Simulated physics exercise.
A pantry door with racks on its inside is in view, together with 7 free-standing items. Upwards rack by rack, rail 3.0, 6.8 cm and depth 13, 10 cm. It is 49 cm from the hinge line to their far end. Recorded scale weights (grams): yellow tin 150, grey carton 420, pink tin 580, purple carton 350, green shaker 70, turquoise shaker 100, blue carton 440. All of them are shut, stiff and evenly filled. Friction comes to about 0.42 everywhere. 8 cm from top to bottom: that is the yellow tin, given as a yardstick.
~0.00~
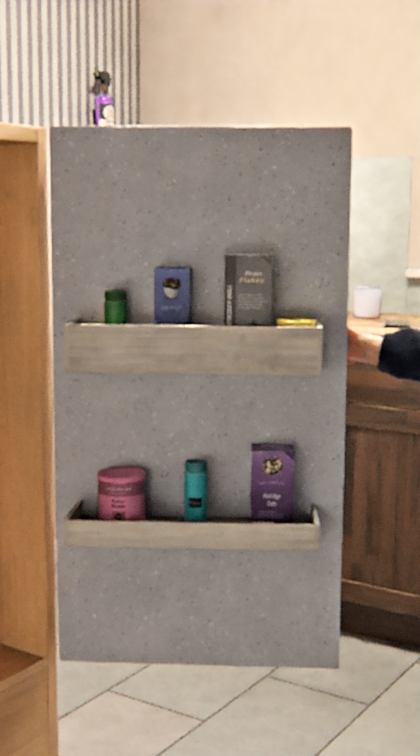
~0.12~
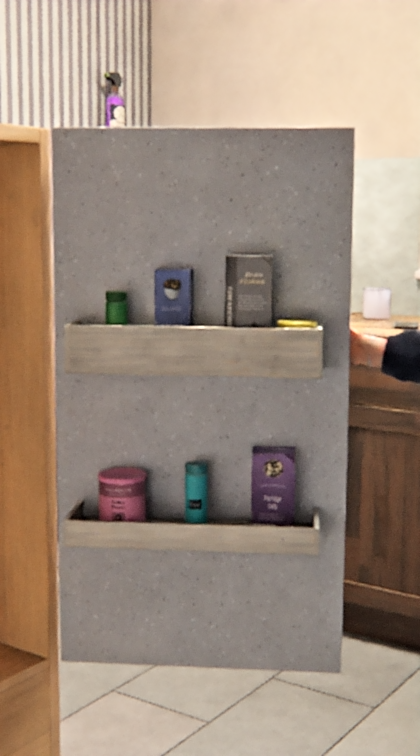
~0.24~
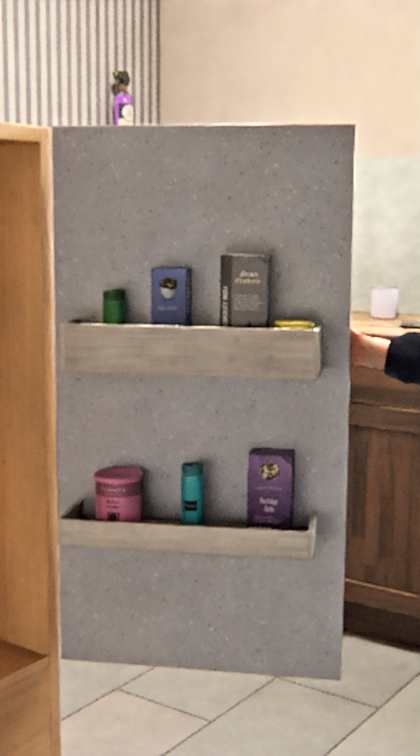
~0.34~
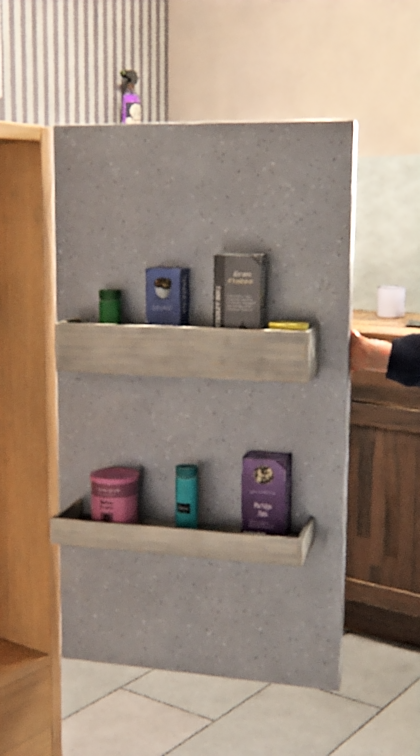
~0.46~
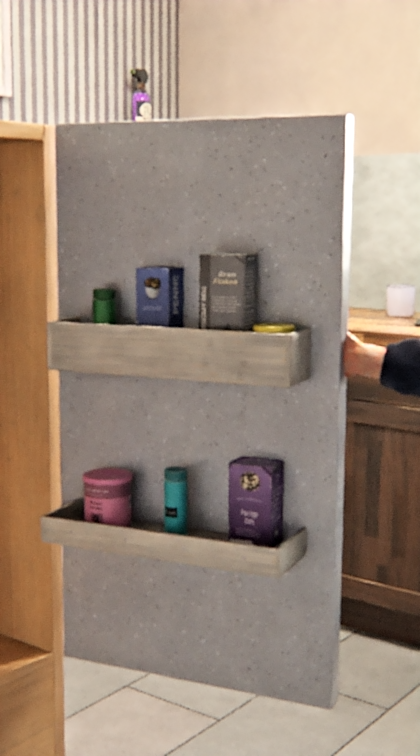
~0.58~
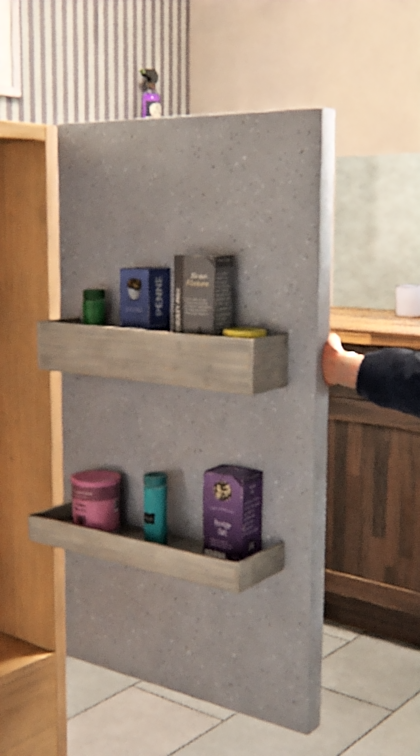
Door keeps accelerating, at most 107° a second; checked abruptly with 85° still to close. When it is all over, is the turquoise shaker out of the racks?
The turquoise shaker drops out.
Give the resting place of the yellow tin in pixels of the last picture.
In the last picture it sits around (214, 357).
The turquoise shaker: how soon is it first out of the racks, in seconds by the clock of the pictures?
At around 1.0 seconds on the pictures' clock.
By 0.78 s, open by 85°; turquoise shaker tilted 21° near (121, 515); grey carton tilted 16°; purple carton tilted 5°.
By 1.18 s, open by 85°; turquoise shaker now out of the racks; grey carton tilted 16°; purple carton 6 cm from its spot.
By 1.38 s, open by 85°; grey carton tilted 16°; purple carton 5 cm from its spot; blue carton 2 cm from its spot.
When it is over (1.9 s), out of the racks, turquoise shaker; not toppled but over 5 cm from the start, purple carton; the other 5 within 5 cm of the start.
